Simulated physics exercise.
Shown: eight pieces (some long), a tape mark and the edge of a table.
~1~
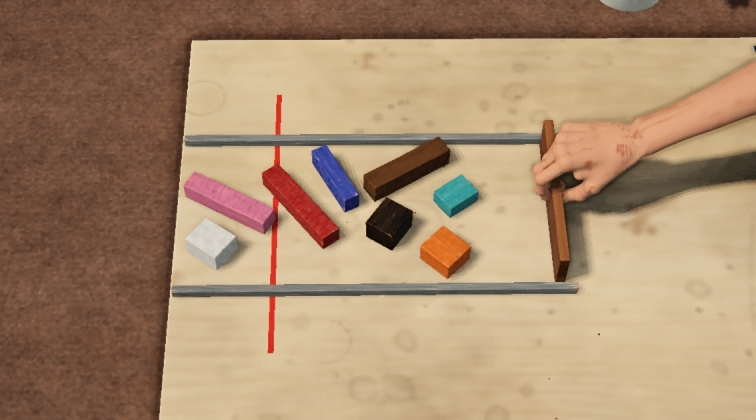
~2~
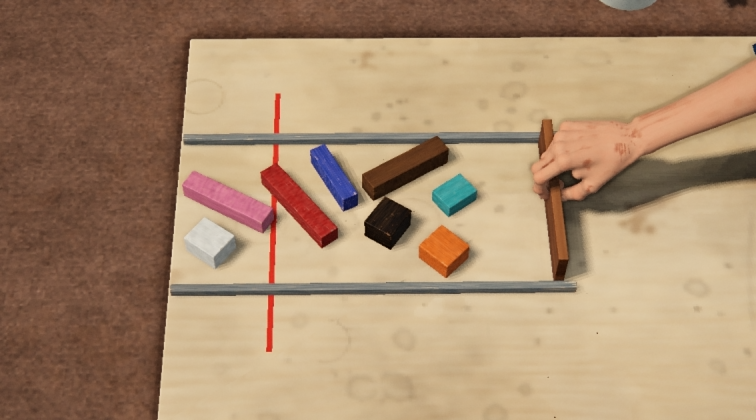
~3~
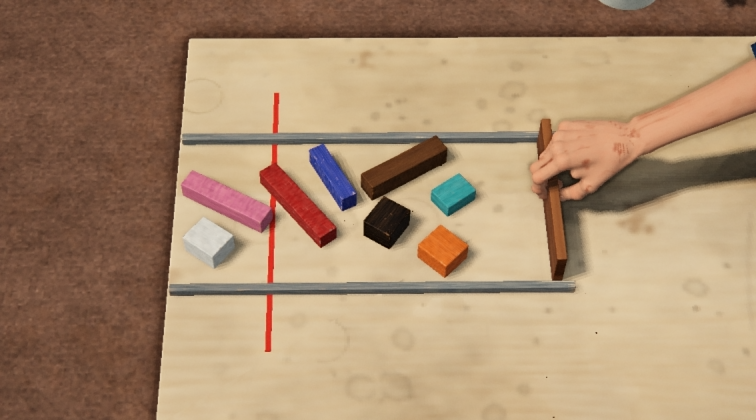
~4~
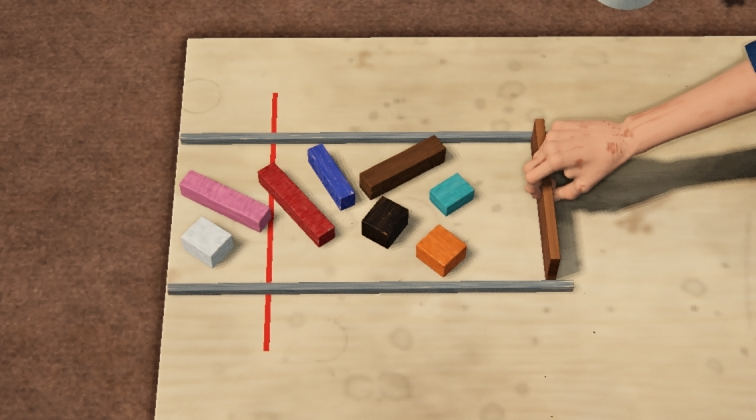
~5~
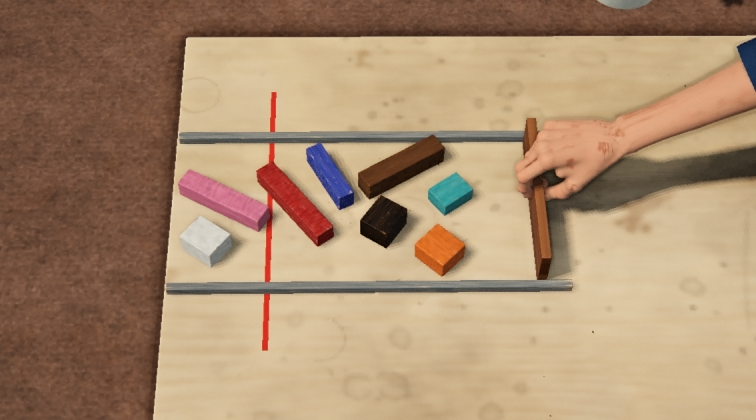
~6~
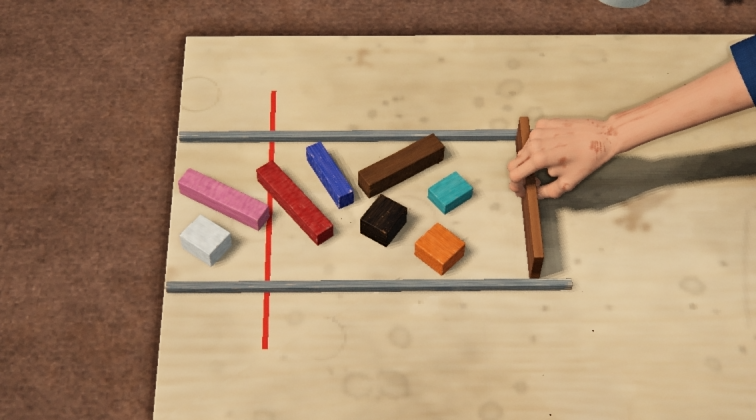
A hand grips an upright brown board at the right of a pale wooden tabletop, seen from above at an angle, with brown carpet beyond its left edge. Between two grey rails lie pink, red, blue and brown bars and white, black, turquoise and orange blocks, with a red line crossing at left. The hand, at first nearly still, slides the board slowly leftward a short way, the pieces staying put while the view drifts very slightly.
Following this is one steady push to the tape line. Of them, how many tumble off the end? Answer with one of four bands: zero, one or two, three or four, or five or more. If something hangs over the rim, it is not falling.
One or two.
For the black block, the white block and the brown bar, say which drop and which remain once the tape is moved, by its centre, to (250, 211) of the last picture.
The black block stays put, the white block topples off, and the brown bar stays put.
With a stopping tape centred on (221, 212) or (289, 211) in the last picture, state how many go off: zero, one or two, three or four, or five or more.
For each place: 3 or 4; not one.
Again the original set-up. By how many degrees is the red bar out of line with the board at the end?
Roughly 25 degrees.
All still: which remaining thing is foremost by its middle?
White block.
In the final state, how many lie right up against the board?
All in all, 3.
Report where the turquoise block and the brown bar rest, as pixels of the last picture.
The turquoise block stops around (249, 200); the brown bar around (240, 171).
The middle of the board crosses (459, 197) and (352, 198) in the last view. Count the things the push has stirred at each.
First 2, after that 7.
Soon after, none off yet; white block at rest near (206, 241); pink bar at rest near (224, 199); red bar at rest near (295, 202).
After that, none off yet; white block at rest near (206, 241); pink bar at rest near (224, 199); red bar displaced a little near (279, 207).
And then, none off yet; white block displaced a little near (185, 251); pink bar displaced a little near (185, 202); red bar displaced about its own width near (221, 218).
In the end, the number that fall off is one or two; gone, pink bar.
